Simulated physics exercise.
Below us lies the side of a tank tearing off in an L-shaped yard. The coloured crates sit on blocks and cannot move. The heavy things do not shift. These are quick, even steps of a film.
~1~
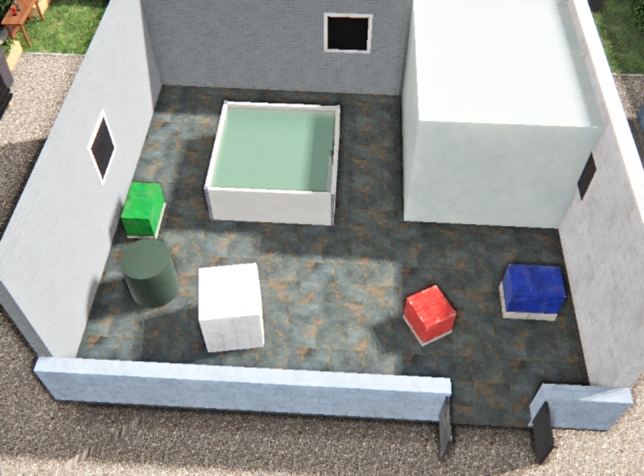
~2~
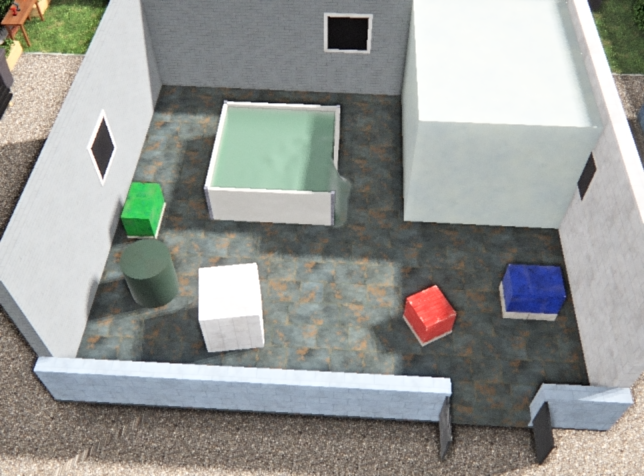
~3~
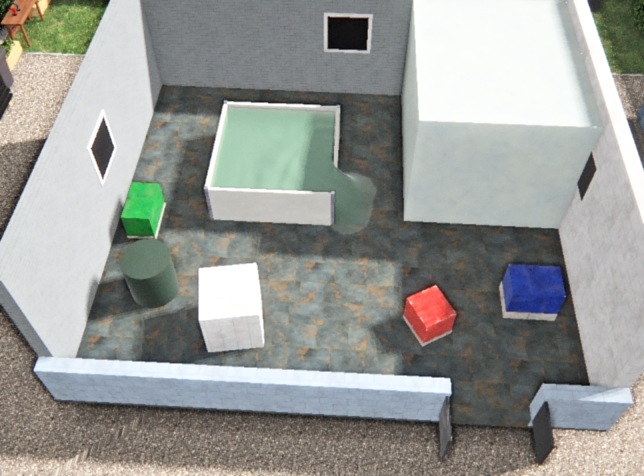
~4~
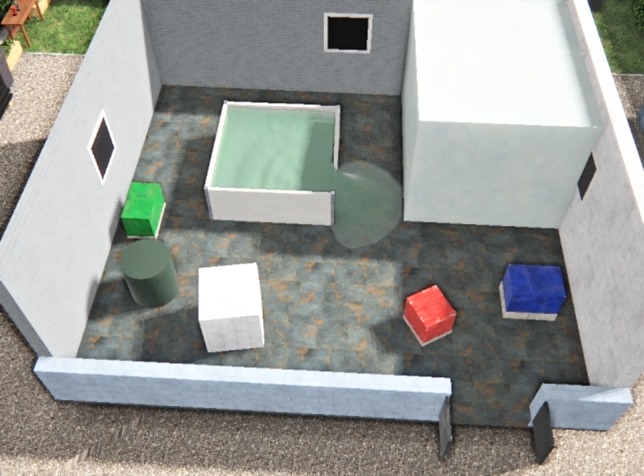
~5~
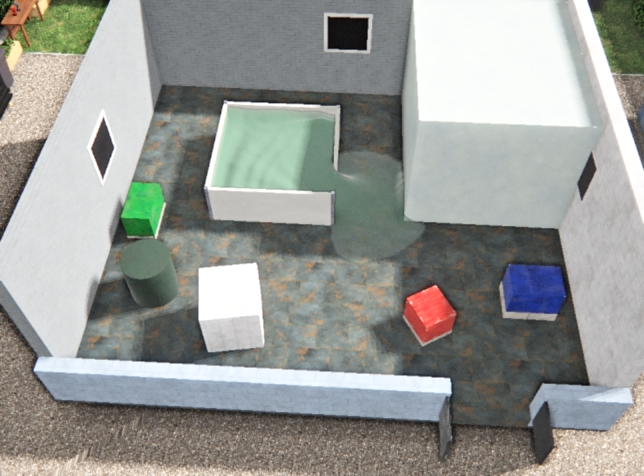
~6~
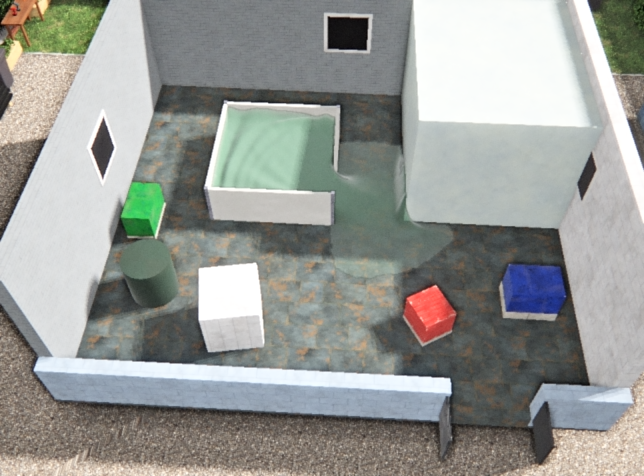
Pale green water pours from the right side of a white-walled tank in a grey-walled yard, seen from high above by a still camera. A green block and dark green cylinder sit at left, a white block near the front, red and blue blocks at right, below a big pale box-like structure. The water spreads in a widening rounded sheet across the mottled floor, reaching the pale structure's side and stretching toward the red block, while the tank's surface ripples.
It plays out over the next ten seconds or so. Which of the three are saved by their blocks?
In the end: The green crate is soaked; the blue crate is soaked; the red crate is soaked.
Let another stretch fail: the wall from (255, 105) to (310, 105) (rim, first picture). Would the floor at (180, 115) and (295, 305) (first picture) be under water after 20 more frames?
In that order: Awash, dry.
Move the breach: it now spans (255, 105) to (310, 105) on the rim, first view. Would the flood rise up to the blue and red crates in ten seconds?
In short: The blue crate escapes it; the red crate ends up wet.
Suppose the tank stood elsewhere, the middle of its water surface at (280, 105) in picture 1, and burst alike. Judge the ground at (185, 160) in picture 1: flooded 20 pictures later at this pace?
Verdict: Free of water.
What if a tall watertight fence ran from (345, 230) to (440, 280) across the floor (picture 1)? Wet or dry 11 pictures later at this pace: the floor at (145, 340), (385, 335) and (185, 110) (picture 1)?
In that order: No water, dry, free of water.
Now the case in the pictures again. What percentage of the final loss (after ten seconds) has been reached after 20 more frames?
Roughly 10 per cent.
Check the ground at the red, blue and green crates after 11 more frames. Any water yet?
Then: At red water there, at blue yes, at green not reached.
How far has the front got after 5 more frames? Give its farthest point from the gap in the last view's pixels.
At about (562, 279).
A moment on, water covers 20 % of the floor; the green crate not reached, the blue crate water round its plinth, the red crate water round its plinth.
Next, water covers 35 % of the floor; the green crate not reached, the blue crate water round its plinth, the red crate water round its plinth.
Then, water covers 55 % of the floor; the green crate not reached, the blue crate water round its plinth, the red crate water round its plinth.
Later, water covers 75 % of the floor; the green crate water round its plinth, the blue crate water round its plinth, the red crate water round its plinth.
In the end, water covers 95 % of the floor; the green crate was topped, the blue crate was topped, the red crate was topped.
